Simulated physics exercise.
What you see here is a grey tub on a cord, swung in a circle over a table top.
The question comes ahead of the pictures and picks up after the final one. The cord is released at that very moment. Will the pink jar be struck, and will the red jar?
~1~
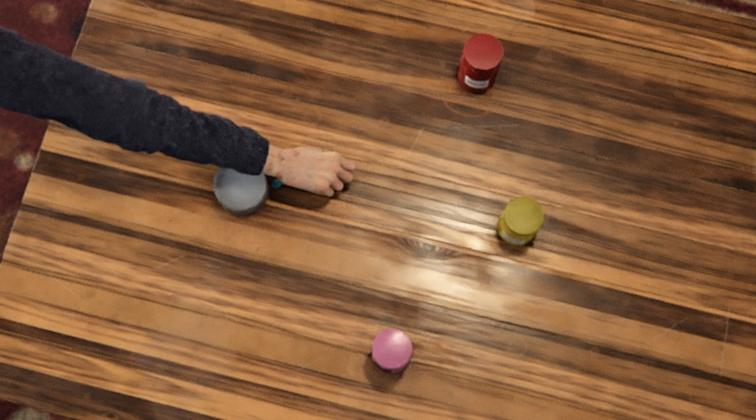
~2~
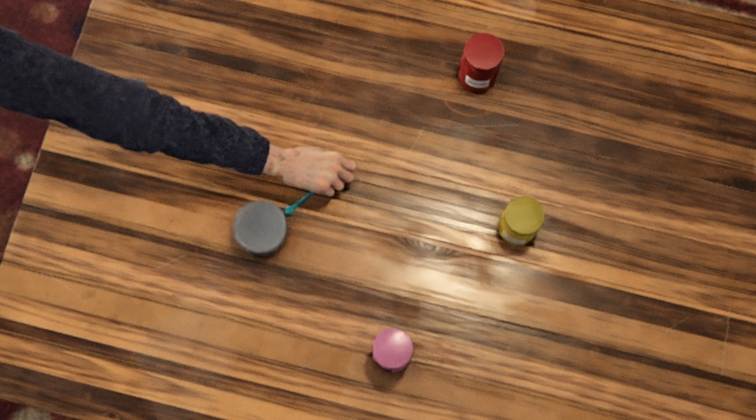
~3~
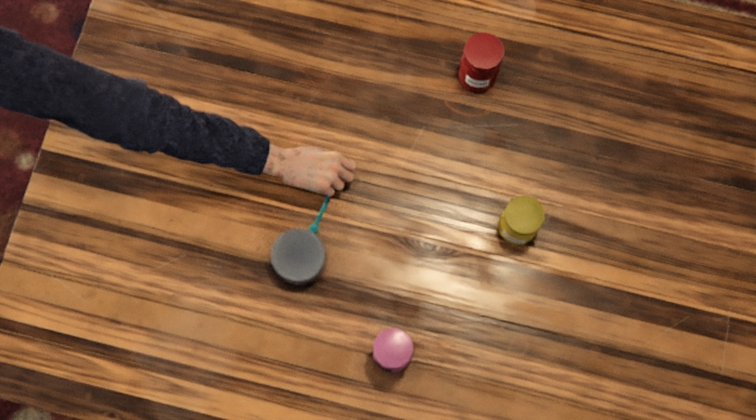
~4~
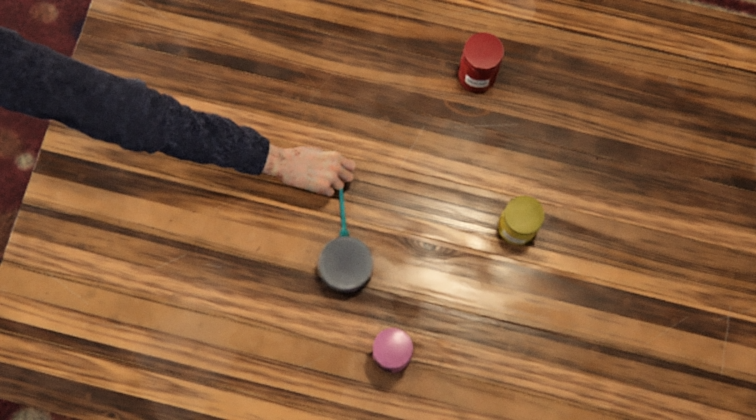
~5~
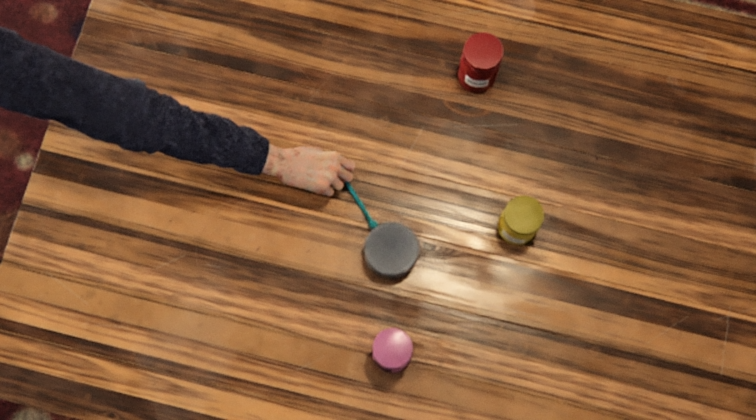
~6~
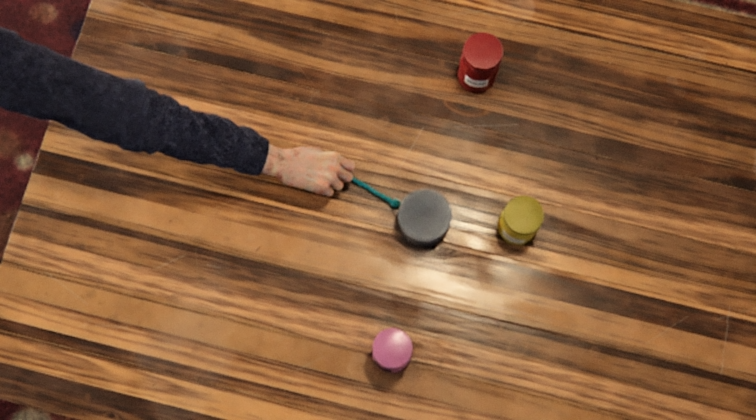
Pink jar: No, spared; red jar: Yes, struck.
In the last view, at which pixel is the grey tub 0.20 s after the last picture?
Somewhere about (479, 85), I'd say.
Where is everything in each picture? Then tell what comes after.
Grey tub (240, 185); pink jar (392, 348); red jar (484, 51); yellow jar (524, 215), in the first frame.
Grey tub (260, 226), in the second frame.
Grey tub (298, 255), in the third frame.
Grey tub (346, 263), in the fourth frame.
Grey tub (392, 248), in the fifth frame.
Grey tub (425, 215); pink jar (393, 348); red jar (483, 50); yellow jar (524, 215); going round anticlockwise, in the sixth frame.
Then, 0.08 s later than the last view, tub near (457, 136).
Then, 0.20 s later than the last view, tub near (479, 85); red jar pushed aside.
Finally, tub near (490, 63); red jar pushed aside. The pink jar stays untouched and the red jar gets hit.
